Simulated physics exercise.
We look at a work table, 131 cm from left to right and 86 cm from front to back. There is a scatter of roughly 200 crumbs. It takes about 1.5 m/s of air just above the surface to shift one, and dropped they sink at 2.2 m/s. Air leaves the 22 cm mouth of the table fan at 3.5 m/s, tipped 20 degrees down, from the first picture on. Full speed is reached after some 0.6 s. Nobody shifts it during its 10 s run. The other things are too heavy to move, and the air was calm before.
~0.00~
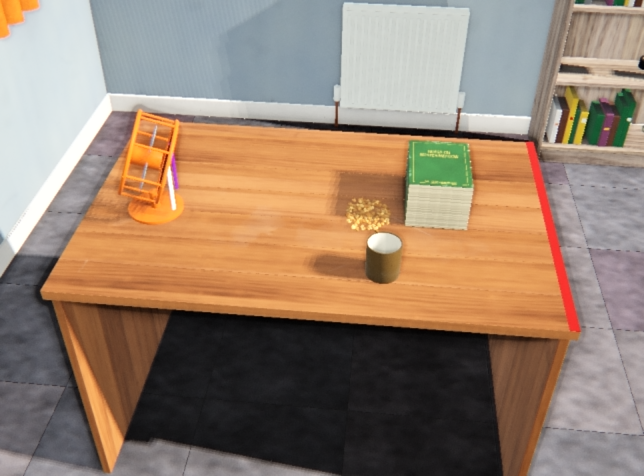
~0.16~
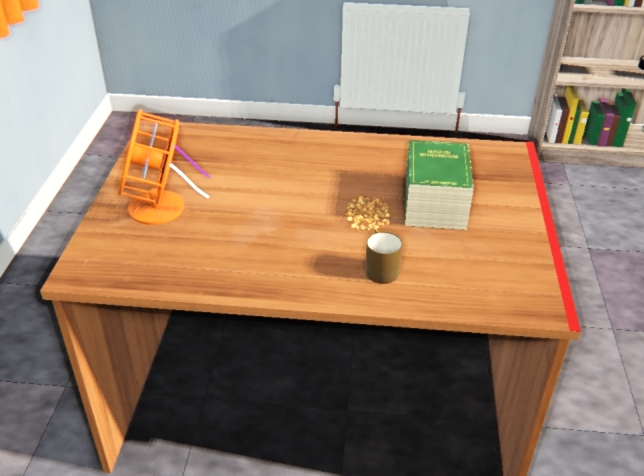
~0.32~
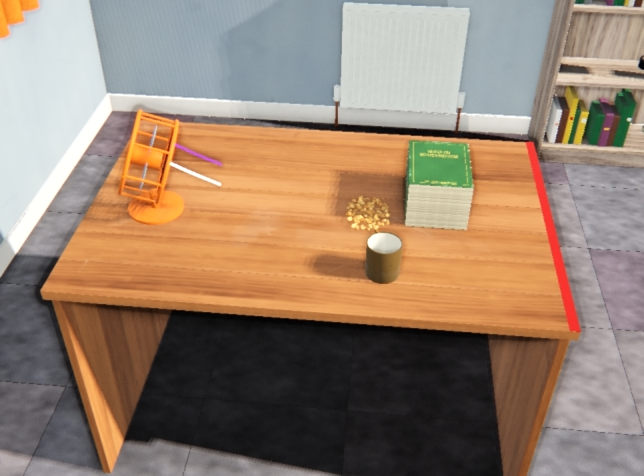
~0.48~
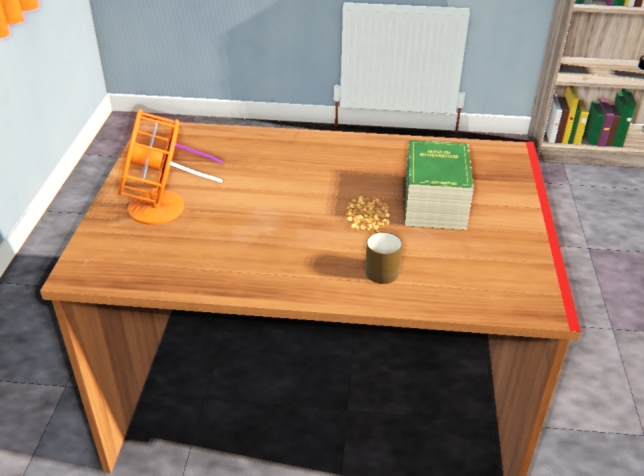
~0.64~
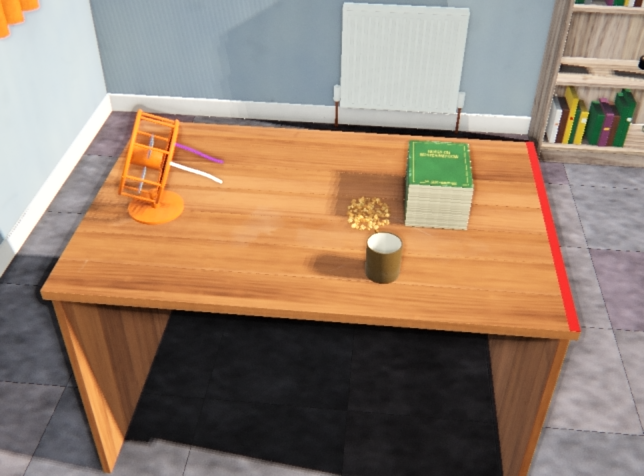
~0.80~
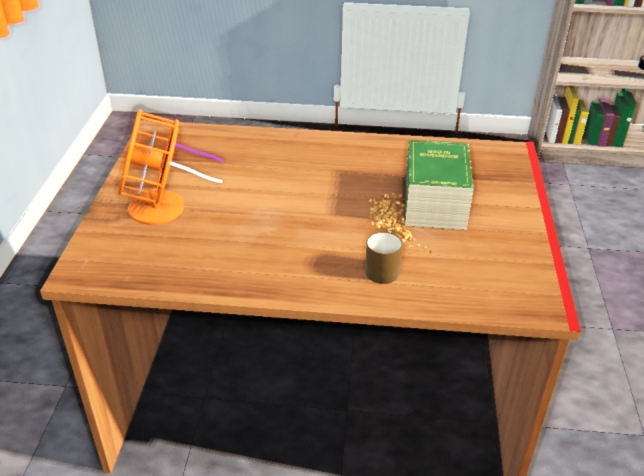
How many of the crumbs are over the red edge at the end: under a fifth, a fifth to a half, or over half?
The share over the red edge is over half.
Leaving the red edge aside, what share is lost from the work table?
About 15 %.
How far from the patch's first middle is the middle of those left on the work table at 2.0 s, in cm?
Roughly 10 cm.
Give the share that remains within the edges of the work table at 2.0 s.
Near 30 %.
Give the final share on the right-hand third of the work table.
Near 10 %.
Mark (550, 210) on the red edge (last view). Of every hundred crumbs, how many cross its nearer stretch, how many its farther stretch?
Some 70 % nearer, 0 % farther.
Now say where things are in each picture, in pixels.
In the first frame, the middle of the crumbs is near (368, 215), none has stirred yet and the mouth of the table fan is at (148, 157).
In the second frame, the middle of the crumbs is near (366, 213), none has stirred yet and the red edge is centred on (553, 222).
In the third frame, the middle of the crumbs is near (366, 213), none has stirred yet, the top of a book is at (440, 163) and the top of a mug is at (385, 243).
In the fourth frame, the middle of the crumbs is near (366, 213) and none has stirred yet.
In the fifth frame, the middle of the crumbs is near (367, 213) and none has stirred yet.
In the sixth frame, the middle of the crumbs is near (387, 217), the farthest in sight from the table fan is at (431, 252) and about 80 % have left their places.
After 2.0 s, 62 % are over the red edge; the middle of those still in play is near (403, 209); 70 % have settled or left.
After 3.2 s, 67 % are over the red edge; the middle of those still in play is near (403, 208); 78 % have settled or left.
After 5.5 s, 70 % are over the red edge; the middle of those still in play is near (403, 208); 83 % have settled or left.
After 10.0 s, at the end, 73 % are over the red edge.
